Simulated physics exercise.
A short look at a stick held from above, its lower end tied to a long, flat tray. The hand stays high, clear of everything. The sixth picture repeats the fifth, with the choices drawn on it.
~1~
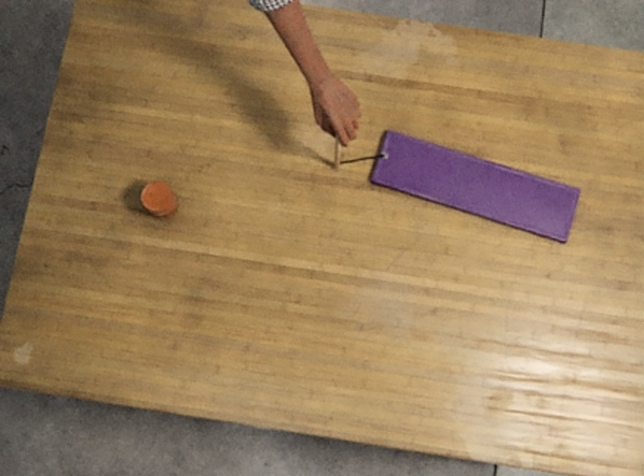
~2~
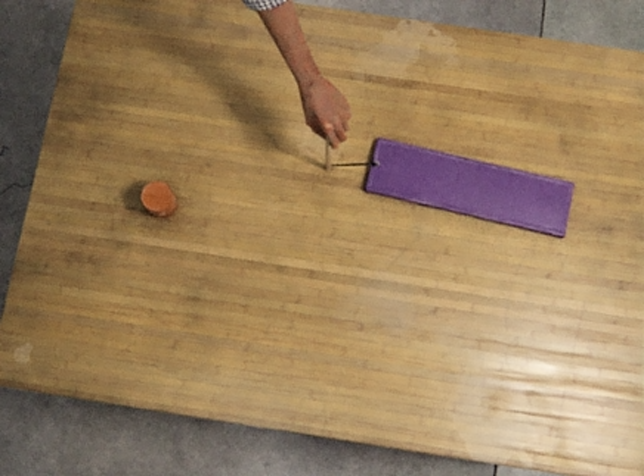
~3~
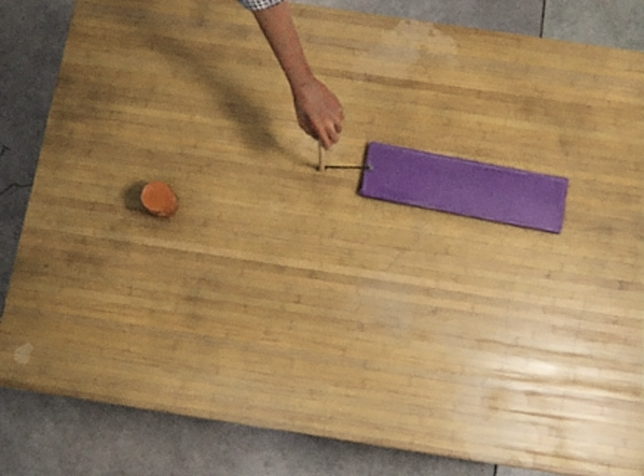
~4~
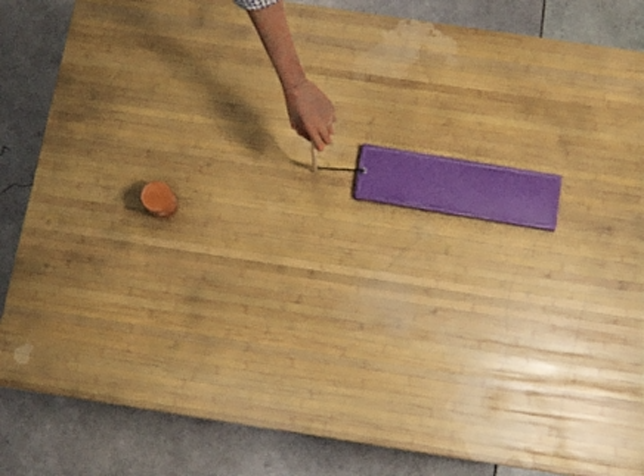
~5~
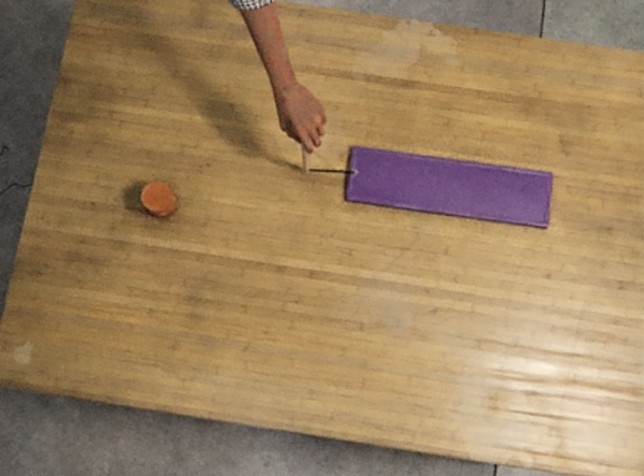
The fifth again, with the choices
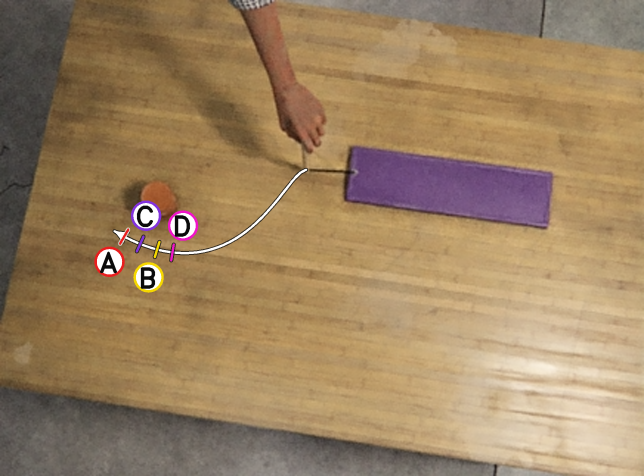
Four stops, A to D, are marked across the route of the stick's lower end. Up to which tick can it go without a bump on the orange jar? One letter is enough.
As far as tick C.
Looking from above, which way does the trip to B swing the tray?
For that mark, anticlockwise.
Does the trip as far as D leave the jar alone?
Yes.
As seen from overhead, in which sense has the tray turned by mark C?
For that mark, anticlockwise.
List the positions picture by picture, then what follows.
In the first frame, orange jar (160, 201); purple tray (476, 185).
In the second frame, purple tray (470, 186); orange jar (160, 201).
In the third frame, purple tray (464, 186); orange jar (160, 201).
In the fourth frame, purple tray (458, 186); orange jar (160, 201).
In the fifth frame, purple tray (450, 186); orange jar (160, 201).
On the marked copy, A at (124, 237); B at (157, 249); C at (140, 244); D at (172, 253); the route from (306, 170) via (224, 245) to (115, 231).
Following C. Soon after the start, foot of the stick (260, 220), middle of the tray (403, 194).
Later, foot of the stick (200, 253), middle of the tray (341, 213).
In the end, foot of the stick (141, 245), middle of the tray (286, 223); nothing has been touched.
As for the rest, A is too far, the jar has been hit; B is safe but short; D is safe but short.
